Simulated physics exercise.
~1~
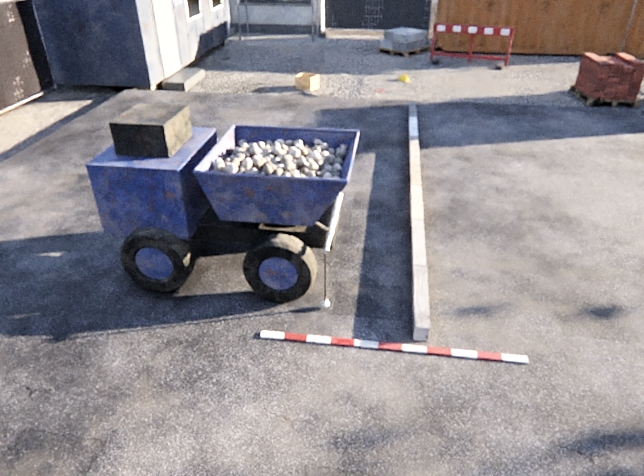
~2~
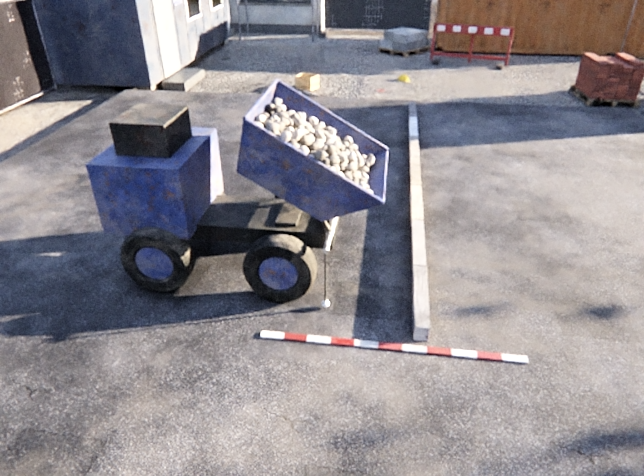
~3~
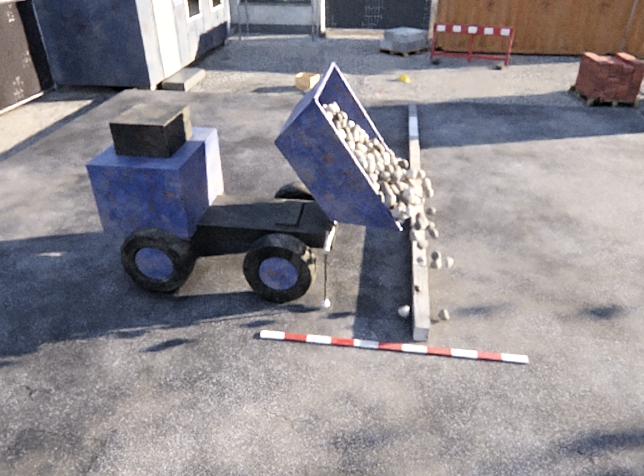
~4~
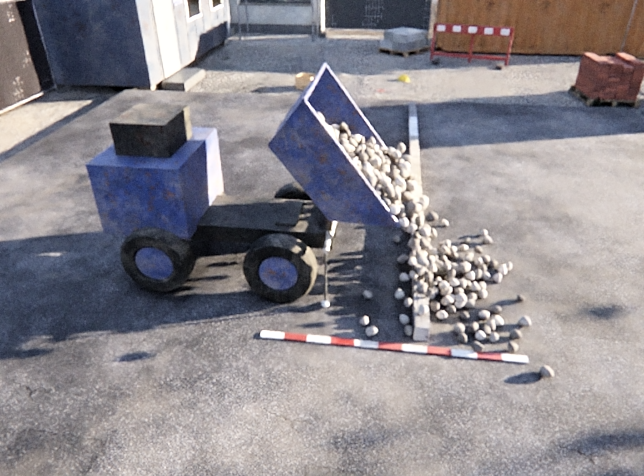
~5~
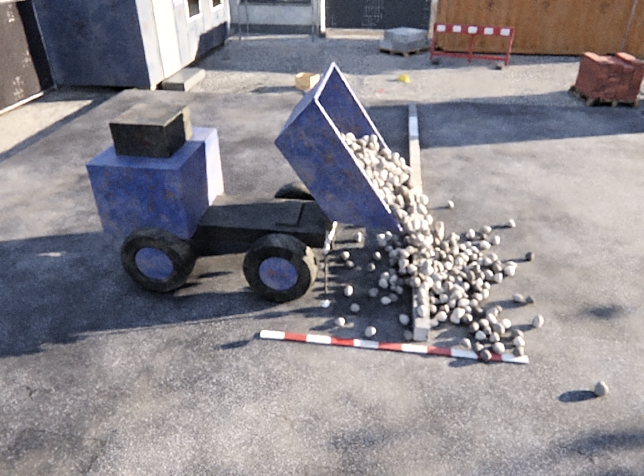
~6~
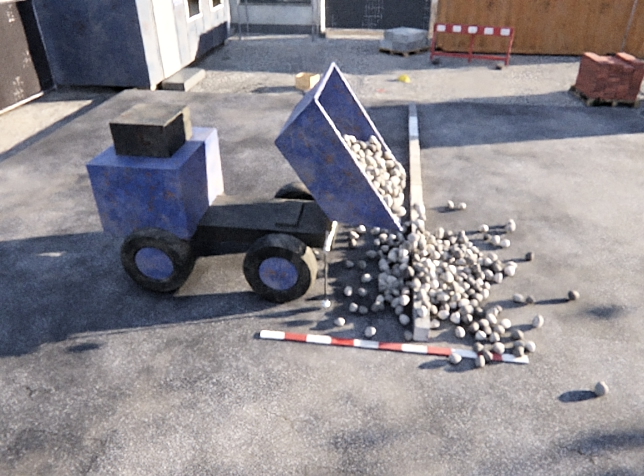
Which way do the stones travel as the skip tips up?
The stones move to the right, sliding out of the skip and spilling onto the ground around the kerb.
